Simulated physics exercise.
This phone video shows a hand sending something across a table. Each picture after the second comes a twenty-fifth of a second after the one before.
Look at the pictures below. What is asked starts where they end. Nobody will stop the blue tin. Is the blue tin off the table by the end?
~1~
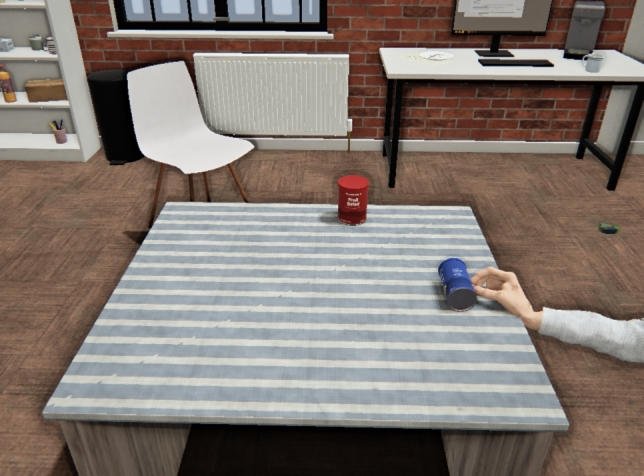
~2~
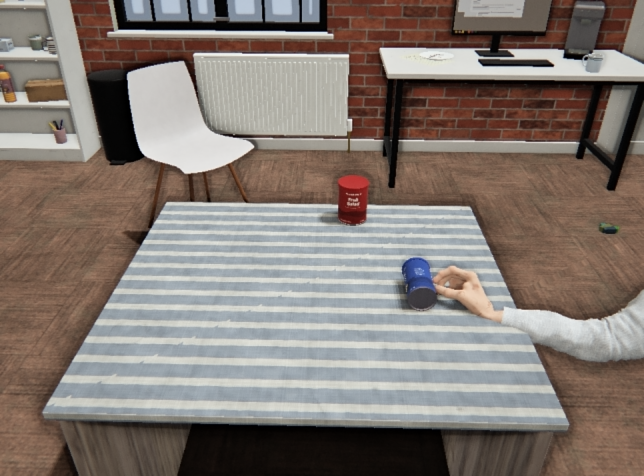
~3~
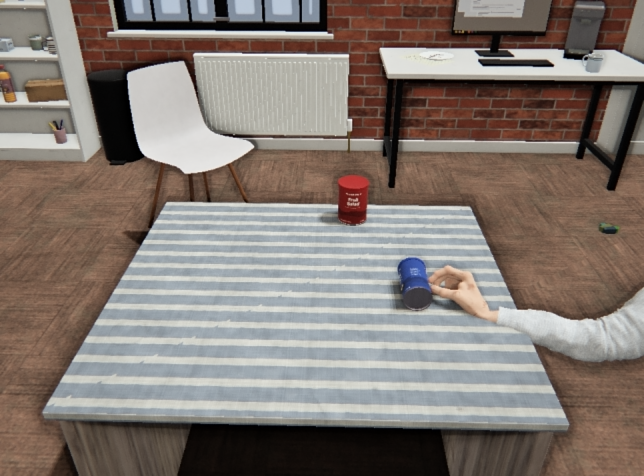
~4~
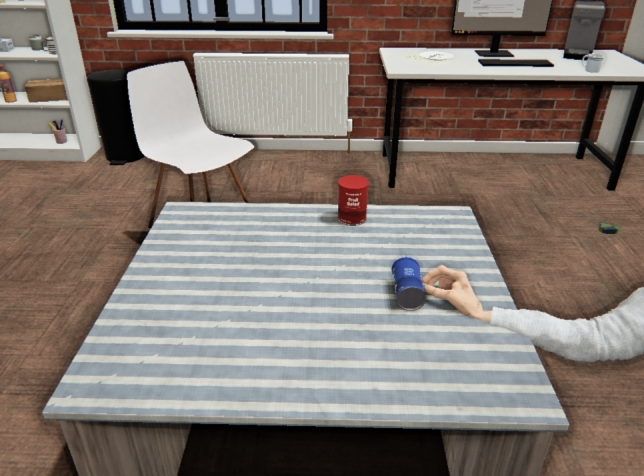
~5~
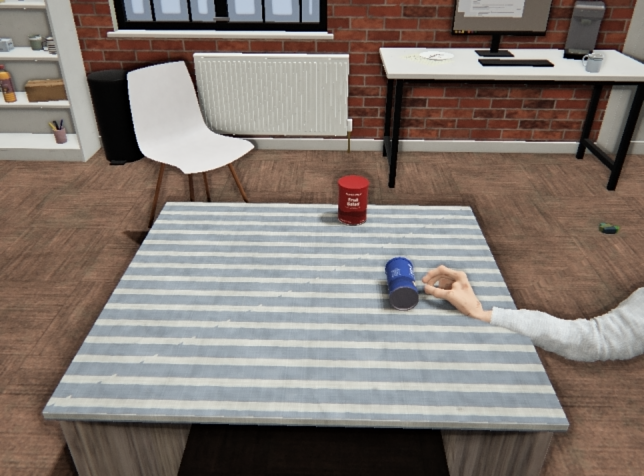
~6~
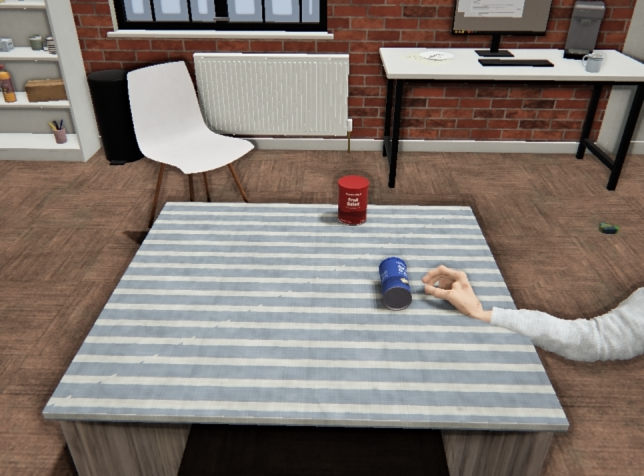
Spared a fall.
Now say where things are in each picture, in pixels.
In the first frame, under the hand; blue tin (457, 284).
In the second frame, under the hand; blue tin (419, 284).
In the third frame, under the hand; blue tin (414, 284).
In the fourth frame, blue tin (408, 283).
In the fifth frame, blue tin (401, 283) moved a little.
In the sixth frame, blue tin (395, 283) moved a little.
Then, 0.20 s later than the last frame, blue tin moved about its own width near (367, 283).
Then, 0.40 s later than the last frame, blue tin moved well along near (349, 282).
When it is over, moved from the start, blue tin. End places, in pixels of the last picture, blue tin near (338, 282).
